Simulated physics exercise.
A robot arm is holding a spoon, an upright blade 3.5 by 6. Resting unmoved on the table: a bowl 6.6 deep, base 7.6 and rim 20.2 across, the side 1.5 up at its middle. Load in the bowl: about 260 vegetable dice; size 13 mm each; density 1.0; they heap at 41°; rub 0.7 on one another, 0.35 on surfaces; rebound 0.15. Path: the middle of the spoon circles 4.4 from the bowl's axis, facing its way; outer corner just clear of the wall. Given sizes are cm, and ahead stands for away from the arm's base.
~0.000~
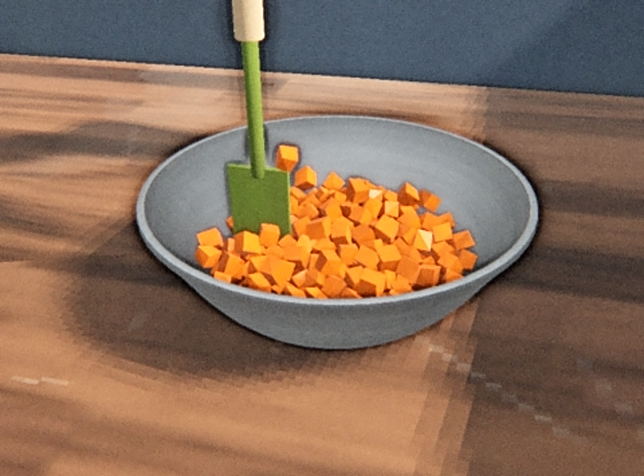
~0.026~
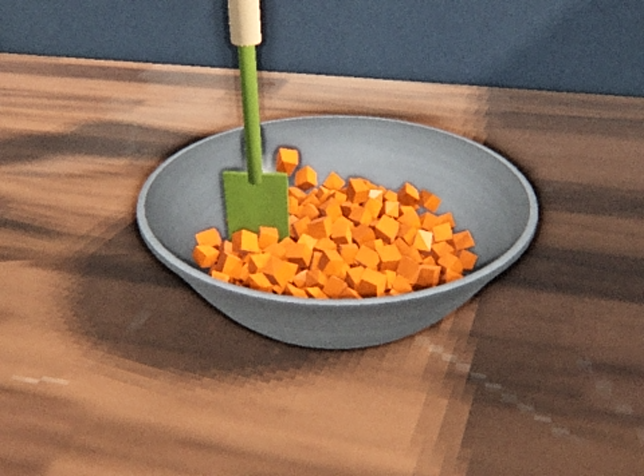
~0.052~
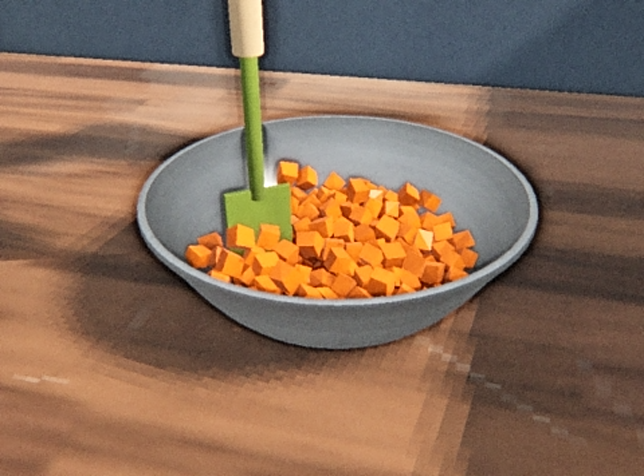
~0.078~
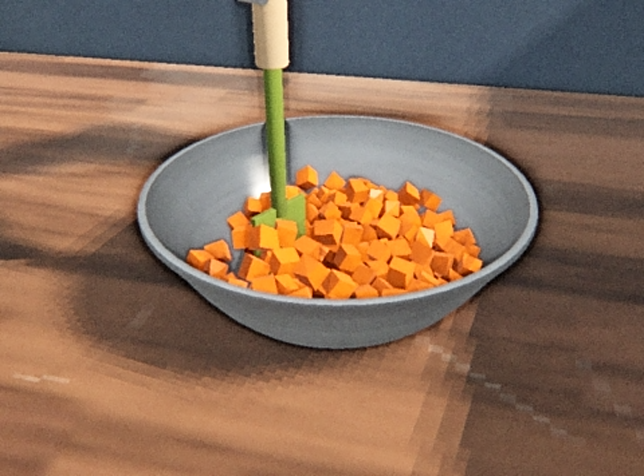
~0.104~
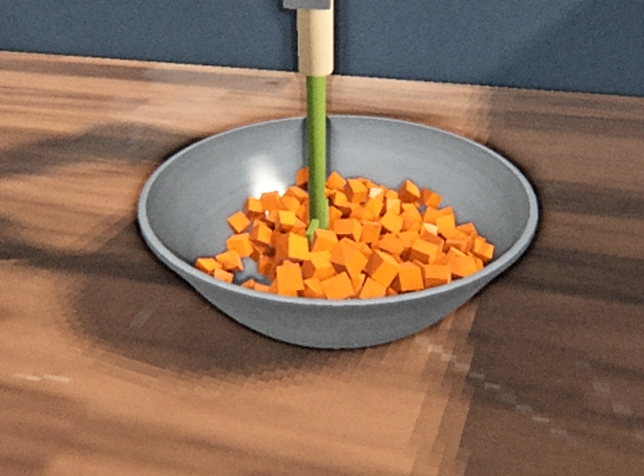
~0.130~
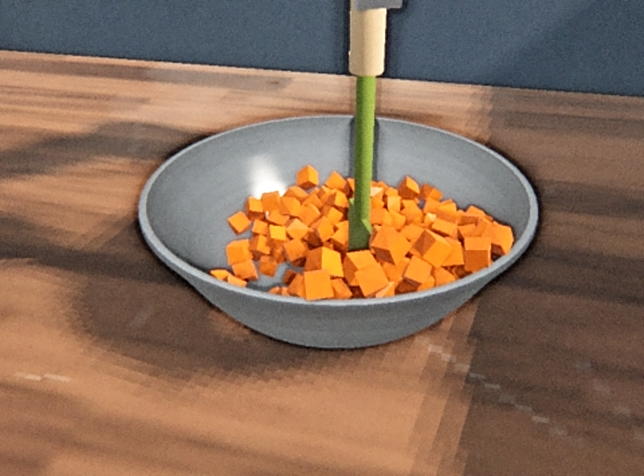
A robot arm lowering a green spatula into orange cubes in a gray bowl, then sweeping it rightward and pushing them along.
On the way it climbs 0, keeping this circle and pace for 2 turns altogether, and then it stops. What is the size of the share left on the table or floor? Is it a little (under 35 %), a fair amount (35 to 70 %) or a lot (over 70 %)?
A fair amount, 35 to 70 %.
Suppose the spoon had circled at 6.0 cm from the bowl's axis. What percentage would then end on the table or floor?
In that case some 60 %.
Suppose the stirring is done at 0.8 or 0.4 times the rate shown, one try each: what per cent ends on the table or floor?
Estimates in order: Near 35 % and near 20 %.
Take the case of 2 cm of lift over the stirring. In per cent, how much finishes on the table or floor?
Estimate: Close to 30 %.
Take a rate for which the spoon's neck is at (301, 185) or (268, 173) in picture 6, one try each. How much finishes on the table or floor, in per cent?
Roughly 30 and 20 percent, in that order.
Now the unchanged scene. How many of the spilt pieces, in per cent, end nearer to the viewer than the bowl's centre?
Close to 30 in a hundred.
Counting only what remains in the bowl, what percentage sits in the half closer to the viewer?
Close to 60 in a hundred.
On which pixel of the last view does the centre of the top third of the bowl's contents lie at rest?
Estimated centre: (220, 263).
By 0.34 s, 351° round, highest piece 11 above the table; 184 in the bowl, 29 on the table or floor, 47 in flight or on the tool.
By 0.56 s, 222° round, highest piece 9 above the table; 149 in the bowl, 102 on the table or floor, 9 in flight or on the tool.
By 0.87 s, 0° round, highest piece 7 above the table; 136 in the bowl, 123 on the table or floor, 1 in flight or on the tool.
By 1.57 s, 0° round, highest piece 6 above the table; 136 in the bowl, 124 on the table or floor.
Final count, 136 in the bowl, 124 on the table or floor. That is 48 % on the table or floor.
